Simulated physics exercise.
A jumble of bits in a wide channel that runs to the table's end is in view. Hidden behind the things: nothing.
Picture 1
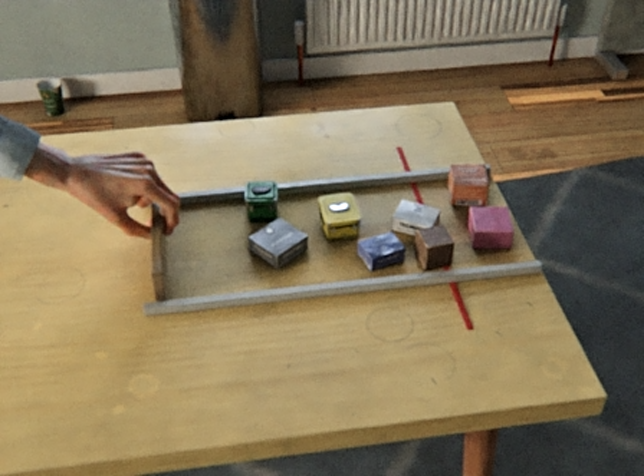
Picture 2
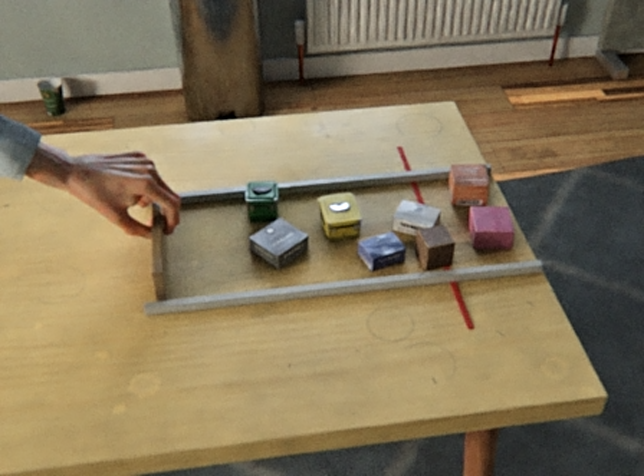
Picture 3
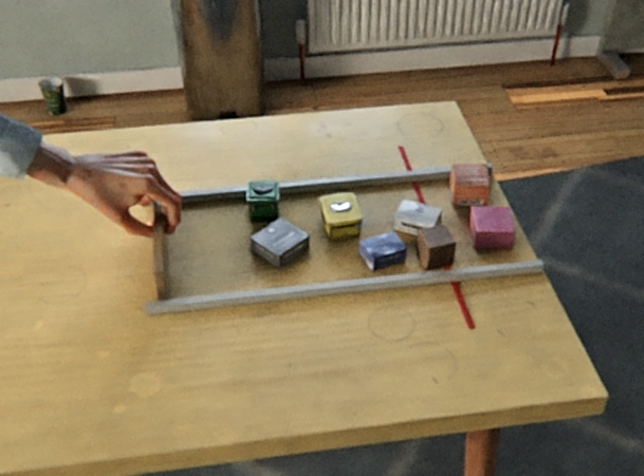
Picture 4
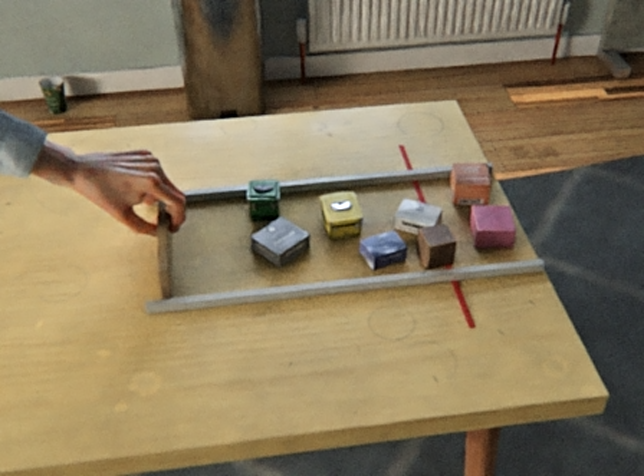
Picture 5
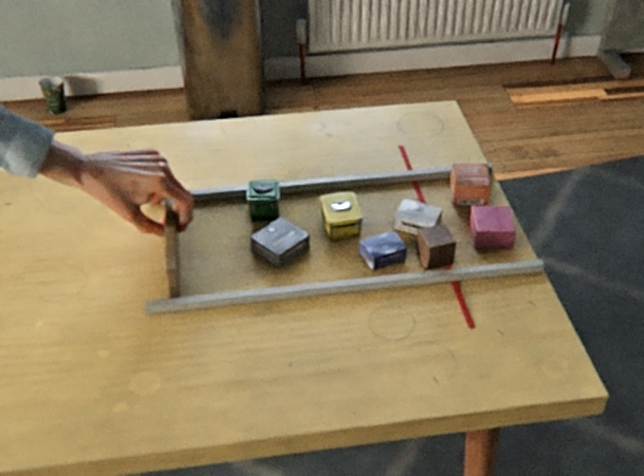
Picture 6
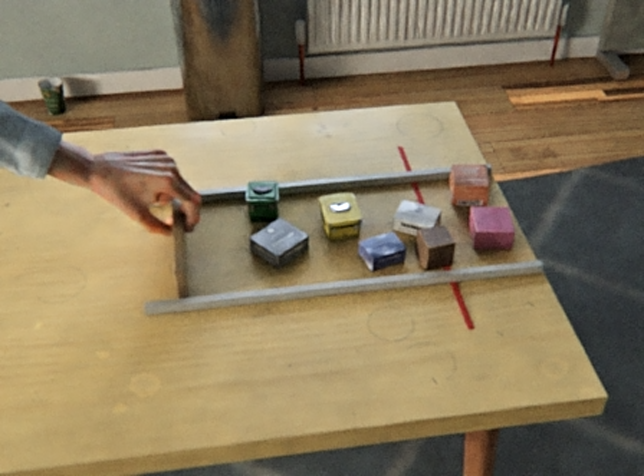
In this clip, a hand at the left of a wooden table slides an upright board slightly to the right between two rails, while the colourful blocks and boxes farther along the channel stay almost still.
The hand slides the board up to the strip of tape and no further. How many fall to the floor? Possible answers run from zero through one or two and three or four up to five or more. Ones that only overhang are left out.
The right answer is one or two.
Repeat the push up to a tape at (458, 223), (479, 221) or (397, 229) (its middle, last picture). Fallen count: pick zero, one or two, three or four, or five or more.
One to two; more than four; not one.
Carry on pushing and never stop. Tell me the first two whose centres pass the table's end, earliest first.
Order, earliest first: Pink block, brown block.
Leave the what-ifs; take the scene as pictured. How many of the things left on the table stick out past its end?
The number overhanging is 0.
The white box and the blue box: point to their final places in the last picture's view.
In the last picture the white box sits at (494, 220) while the blue box sits at (502, 239).
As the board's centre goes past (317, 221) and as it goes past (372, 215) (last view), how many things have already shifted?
By the first moment it's 4, by the second it's 7.
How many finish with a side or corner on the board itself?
At rest, 3 are in contact.
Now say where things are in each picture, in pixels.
Pink block (490, 227); orange box (468, 185); brown block (434, 248); board (159, 237); tape (430, 226), in the first frame.
Orange box (469, 185); yellow case (340, 217), in the second frame.
Brown block (436, 247); grey box (280, 242), in the third frame.
Pink block (492, 226); board (165, 234), in the fourth frame.
Orange box (470, 184); blue box (383, 250), in the fifth frame.
Pink block (491, 228); orange box (469, 185); brown block (435, 247); board (179, 234); tape (431, 226), in the sixth frame.
Soon after, none off yet; pink block at rest near (491, 228); orange box at rest near (469, 185); brown block at rest near (435, 247).
Then, none off yet; pink block at rest near (491, 228); orange box at rest near (469, 185); brown block moved about its own width near (456, 246).
By the end, the number that fall off is one or two; fallen, brown block and pink block.
